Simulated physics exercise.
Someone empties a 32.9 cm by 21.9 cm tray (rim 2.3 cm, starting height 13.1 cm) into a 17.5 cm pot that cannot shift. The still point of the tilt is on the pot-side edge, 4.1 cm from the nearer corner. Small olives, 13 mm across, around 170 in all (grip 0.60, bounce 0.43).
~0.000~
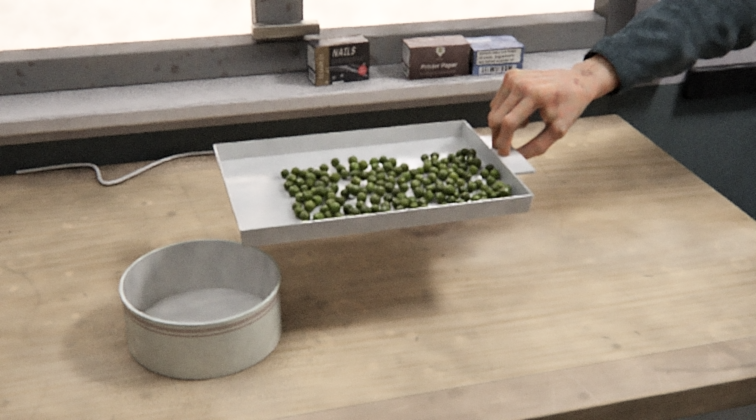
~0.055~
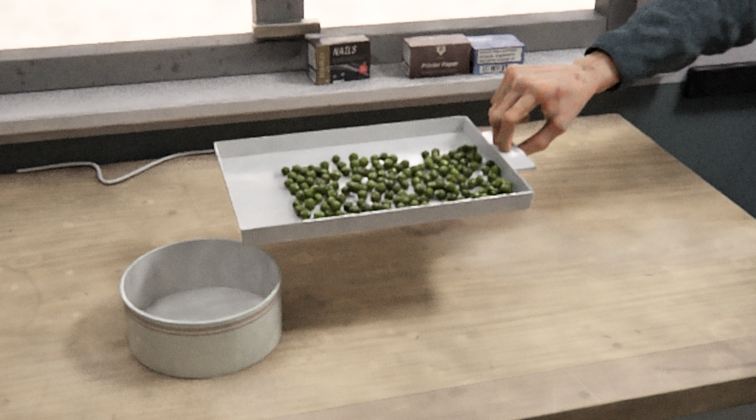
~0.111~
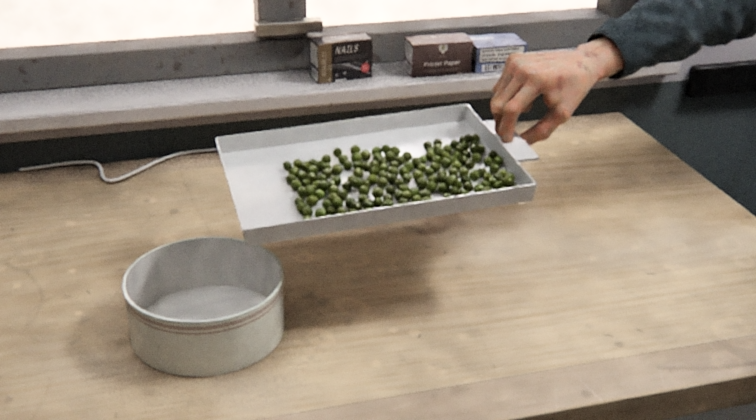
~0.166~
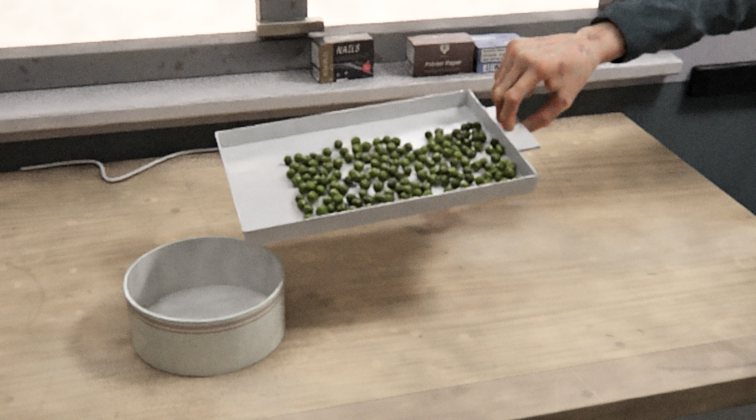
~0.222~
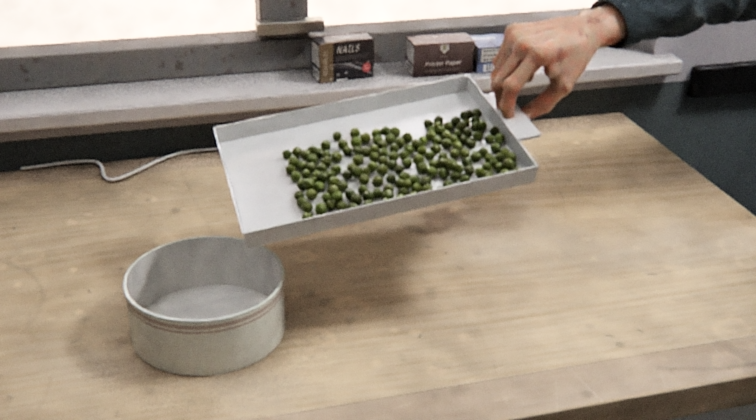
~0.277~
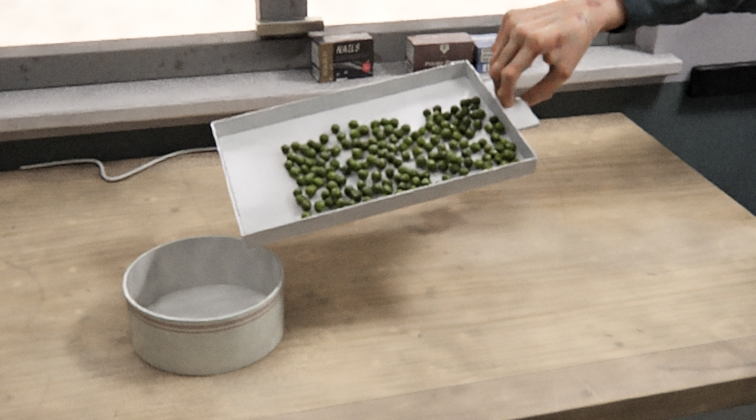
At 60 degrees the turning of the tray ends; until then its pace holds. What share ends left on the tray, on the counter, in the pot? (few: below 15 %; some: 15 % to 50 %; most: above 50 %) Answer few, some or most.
Left on the tray: Most; on the counter: Few; in the pot: Few.
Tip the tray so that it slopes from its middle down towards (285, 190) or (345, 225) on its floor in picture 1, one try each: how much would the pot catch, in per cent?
Some 5 and 0 per cent.
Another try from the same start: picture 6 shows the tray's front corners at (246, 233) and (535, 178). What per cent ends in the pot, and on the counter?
Pot 0, counter 0.
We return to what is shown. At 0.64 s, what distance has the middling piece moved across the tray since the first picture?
Some 6 cm.
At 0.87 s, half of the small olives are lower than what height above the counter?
Roughly 22 cm.
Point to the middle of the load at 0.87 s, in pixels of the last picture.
At about (335, 154).
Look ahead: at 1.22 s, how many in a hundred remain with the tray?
Some 100 per cent of the load.
Then, at 0.64 s, tilt 37 degrees; the tray holds 100 %, the pot 0 %.
After 0.87 s, tilt 51 degrees; the tray holds 100 %, the pot 0 %.
After 1.22 s, tilt 60 degrees; the tray holds 100 %, the pot 0 %.
In the end, at 1.7 s, tray 100 %, counter 0 %, pot 0 %.
